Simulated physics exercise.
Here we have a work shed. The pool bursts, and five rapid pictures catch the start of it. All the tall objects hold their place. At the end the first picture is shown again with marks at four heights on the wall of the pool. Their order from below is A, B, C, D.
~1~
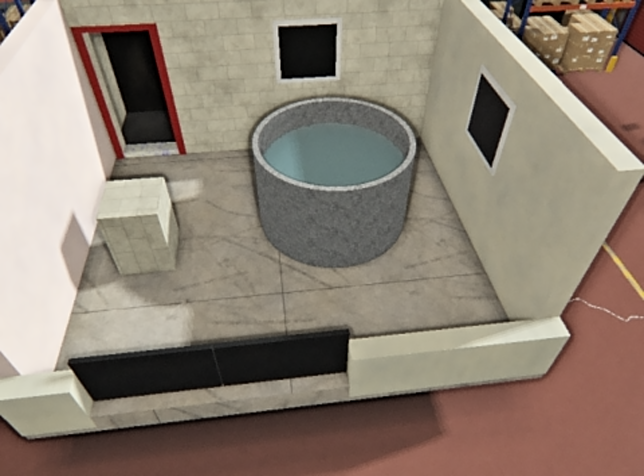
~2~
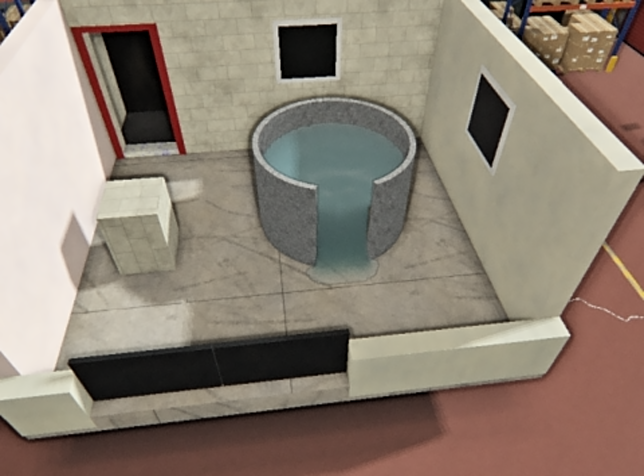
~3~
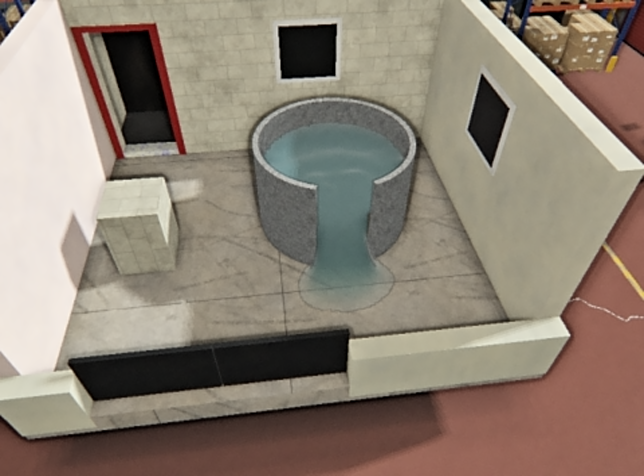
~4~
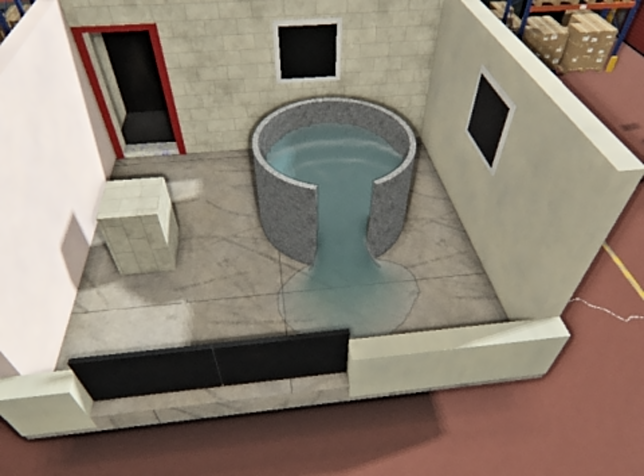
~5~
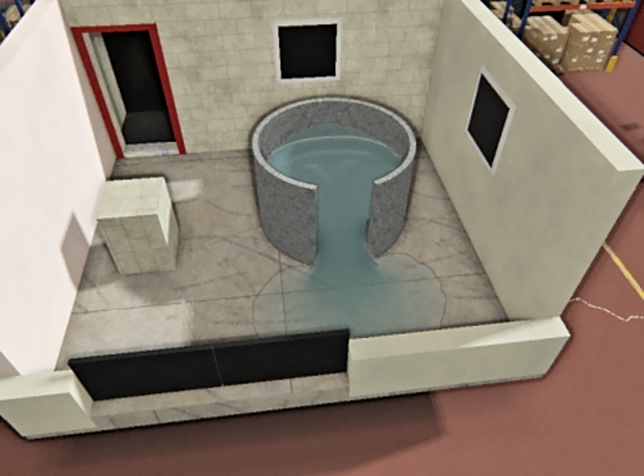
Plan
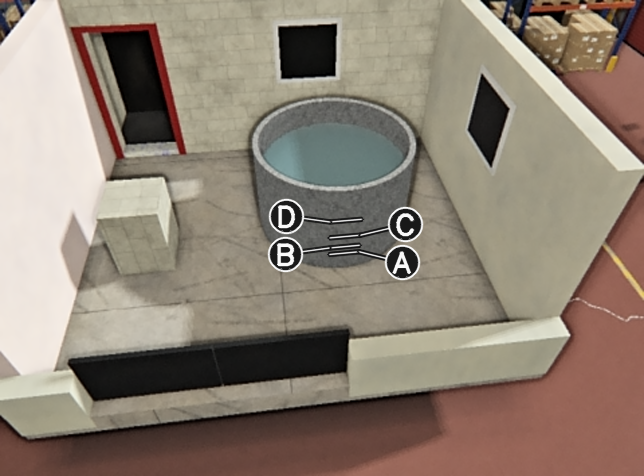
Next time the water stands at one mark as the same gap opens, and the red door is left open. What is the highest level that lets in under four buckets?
C will do.
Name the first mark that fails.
That is mark D.
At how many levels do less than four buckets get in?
Three.
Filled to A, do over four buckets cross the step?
No.
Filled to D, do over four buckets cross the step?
Yes, it does.
On the marked copy, A at (344, 253); B at (344, 246); C at (345, 236); D at (345, 220); from the bottom up A, B, C, D.
Choosing A, nothing gets over.
Choosing B, nothing gets over.
Choosing C, a bucket or two gets in.
Choosing D, about 14 bucketfuls get in.
